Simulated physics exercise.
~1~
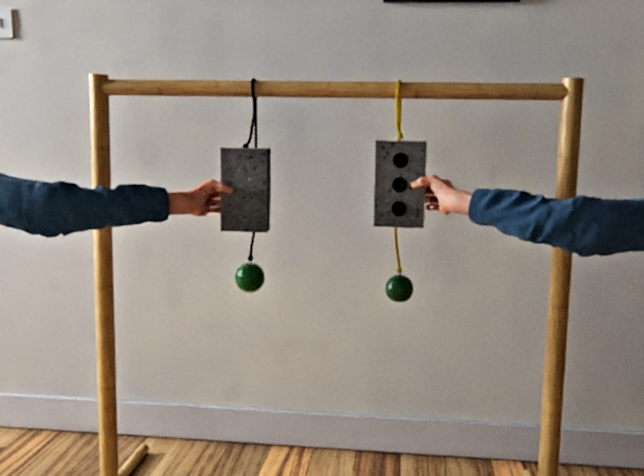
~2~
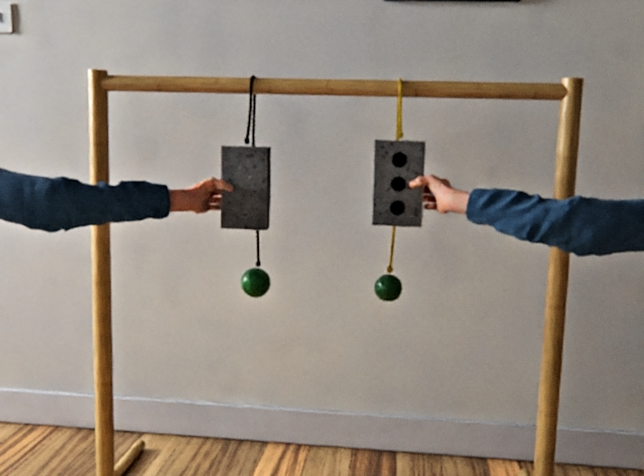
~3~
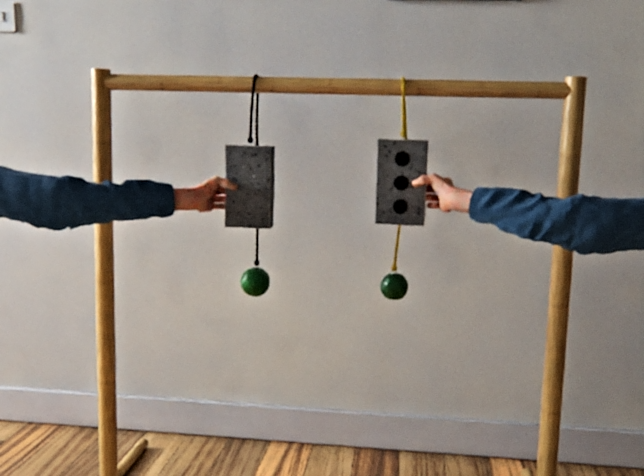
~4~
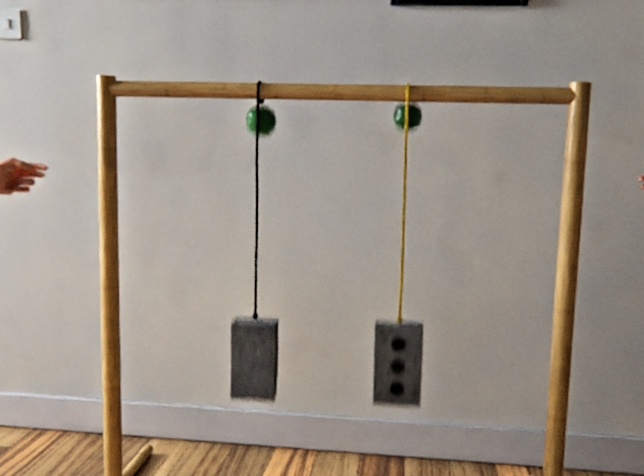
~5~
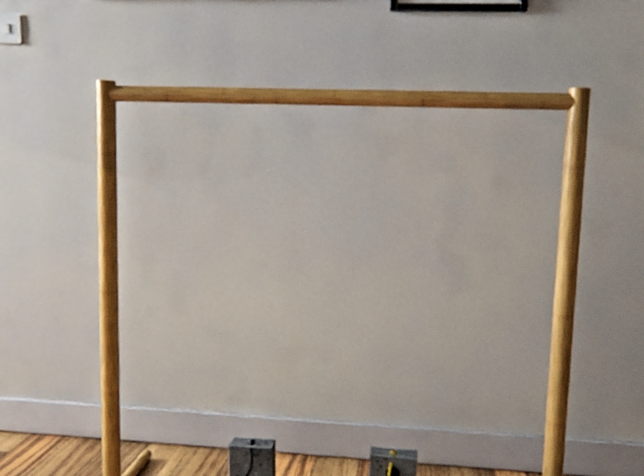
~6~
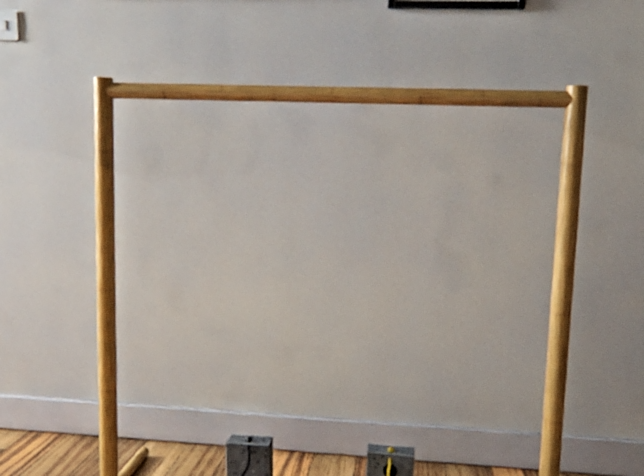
Two hands in blue sleeves reach in from the left and right, each holding a grey paver below a wooden rail on two posts, seen from the front before a pale grey wall and wood floor. The left paver hangs on a black shoelace and the right one, marked with three dark circles, on a yellow shoelace, with a small green ball dangling beneath each. The hands let go and draw back. Both pavers drop as the green balls rise to the rail. The shoelaces come off the rail, and both pavers end on the floor, the balls out of sight.
